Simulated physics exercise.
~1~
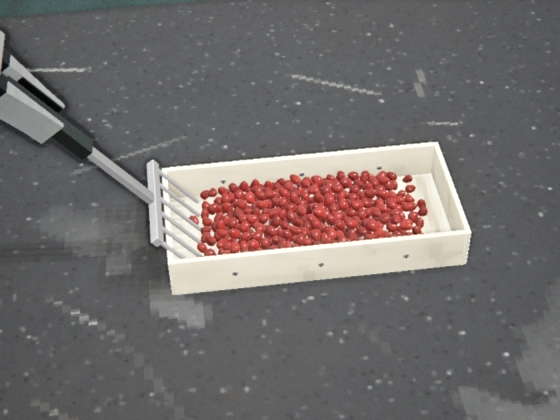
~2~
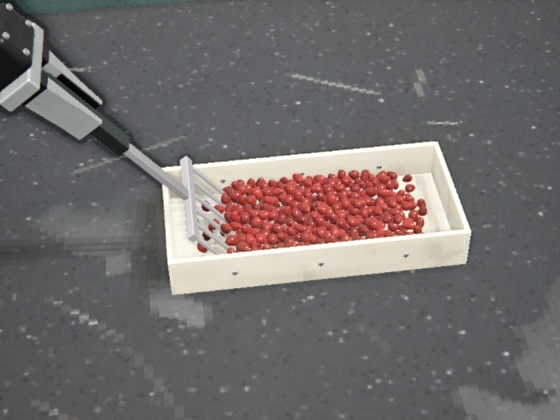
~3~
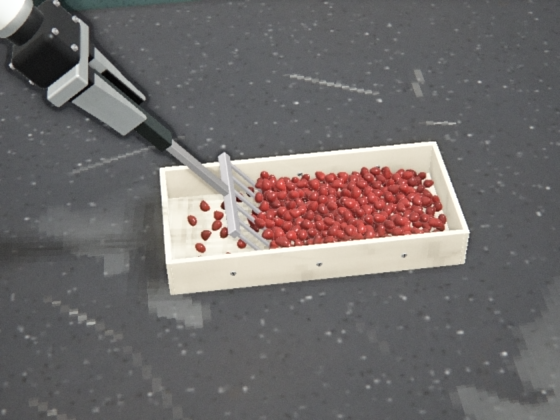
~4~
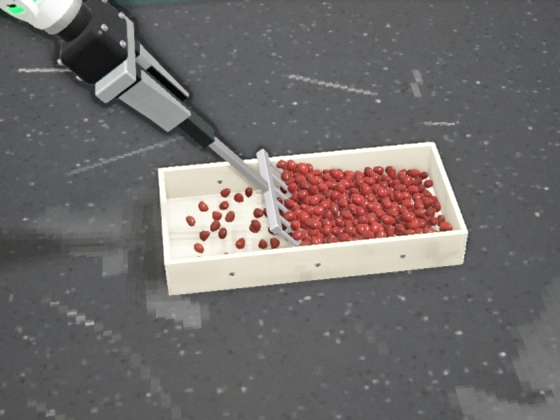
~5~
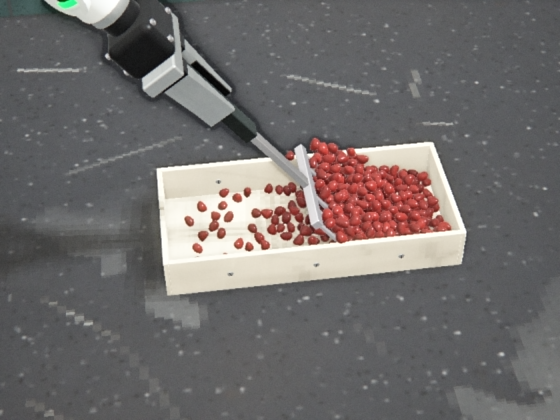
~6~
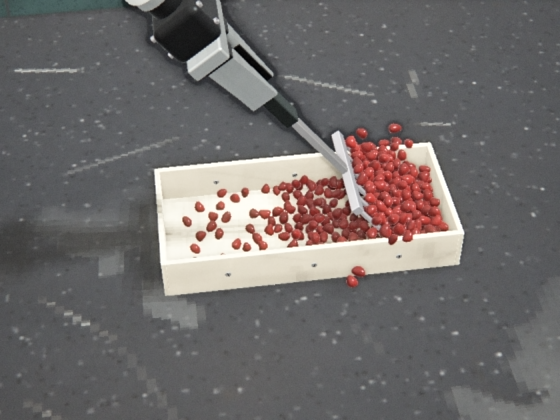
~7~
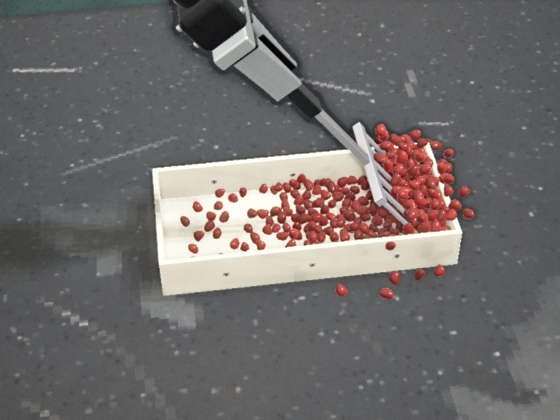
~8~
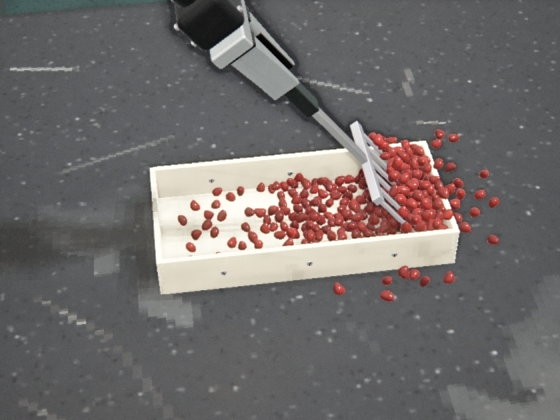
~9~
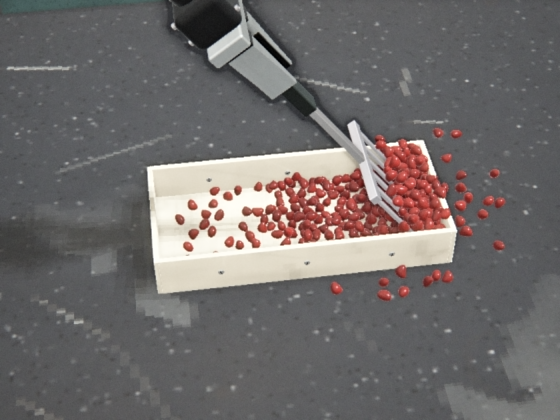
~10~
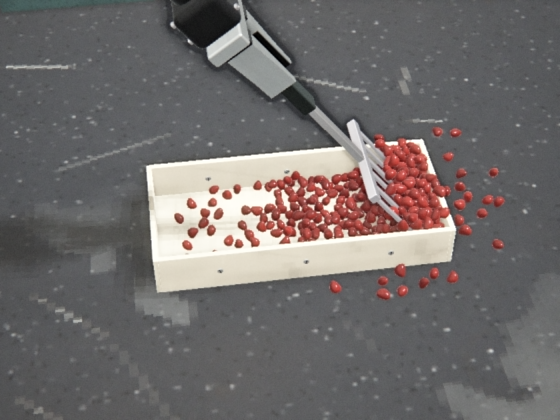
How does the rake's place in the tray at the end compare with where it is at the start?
The rake starts at the left end of the tray and finishes near the right end, among the heaped red beans.
